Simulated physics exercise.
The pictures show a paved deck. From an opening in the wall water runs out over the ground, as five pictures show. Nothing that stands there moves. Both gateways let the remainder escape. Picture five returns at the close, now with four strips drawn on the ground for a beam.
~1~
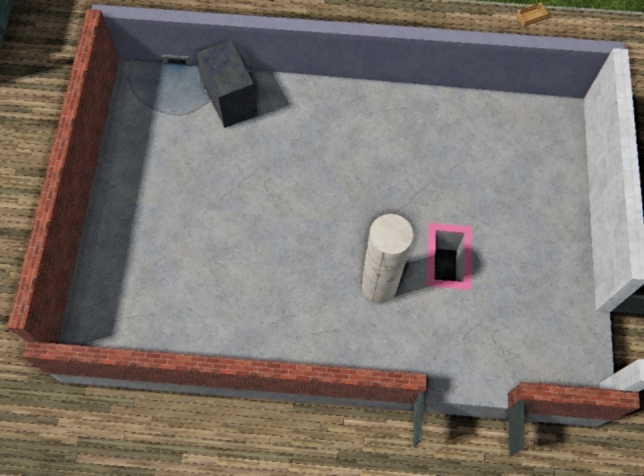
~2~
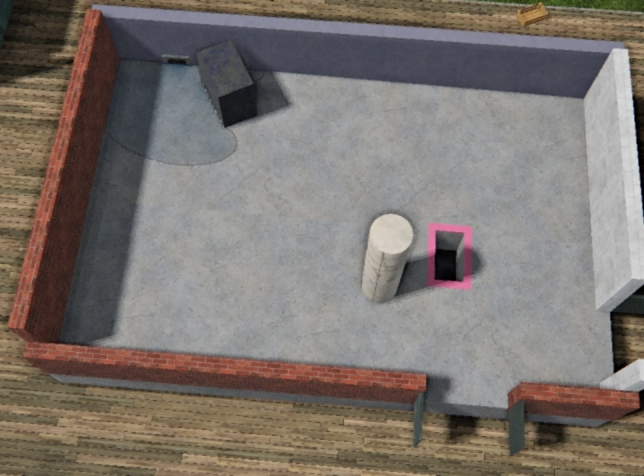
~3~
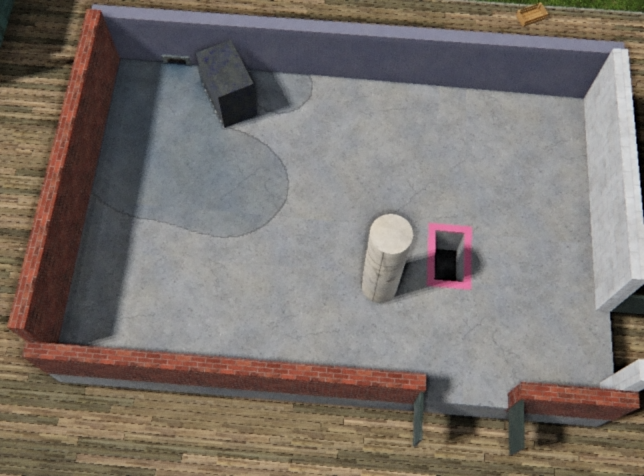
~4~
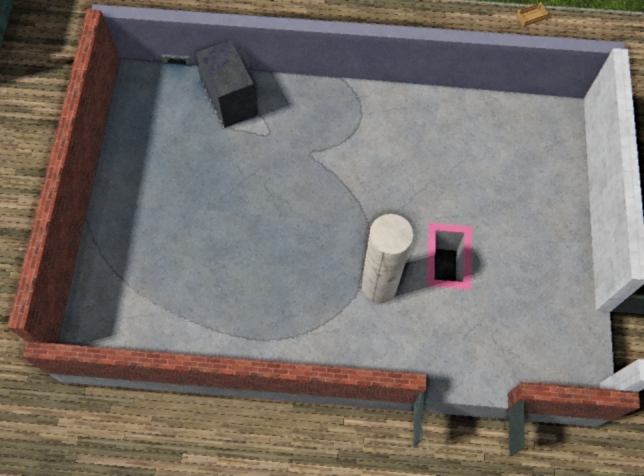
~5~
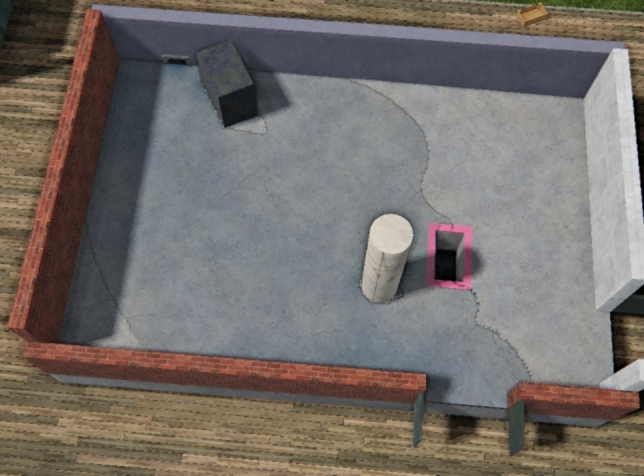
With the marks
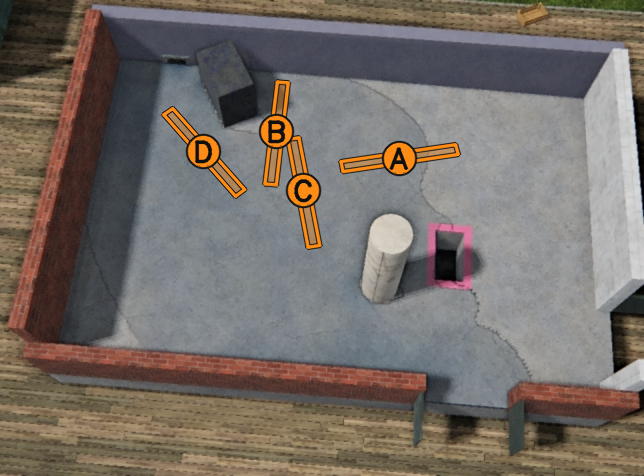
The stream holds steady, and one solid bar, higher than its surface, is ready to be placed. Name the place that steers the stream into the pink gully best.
The best spot is D.
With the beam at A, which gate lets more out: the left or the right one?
More leaves on the right.
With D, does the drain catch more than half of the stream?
No, it does not.
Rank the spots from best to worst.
Best to worst: D, A, B, C.
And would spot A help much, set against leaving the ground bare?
No, it changes little.
On the marked copy, A from (342, 166) to (456, 149); B from (270, 184) to (282, 82); C from (293, 138) to (313, 246); D from (168, 111) to (240, 192).
With A, about 16 % of the stream goes into the pink gully, about 84 % out by the gates.
With B, about 12 % of the stream goes into the pink gully, about 88 % out by the gates.
With C, about 5 % of the stream goes into the pink gully, about 95 % out by the gates.
With D, about 26 % of the stream goes into the pink gully, about 74 % out by the gates.
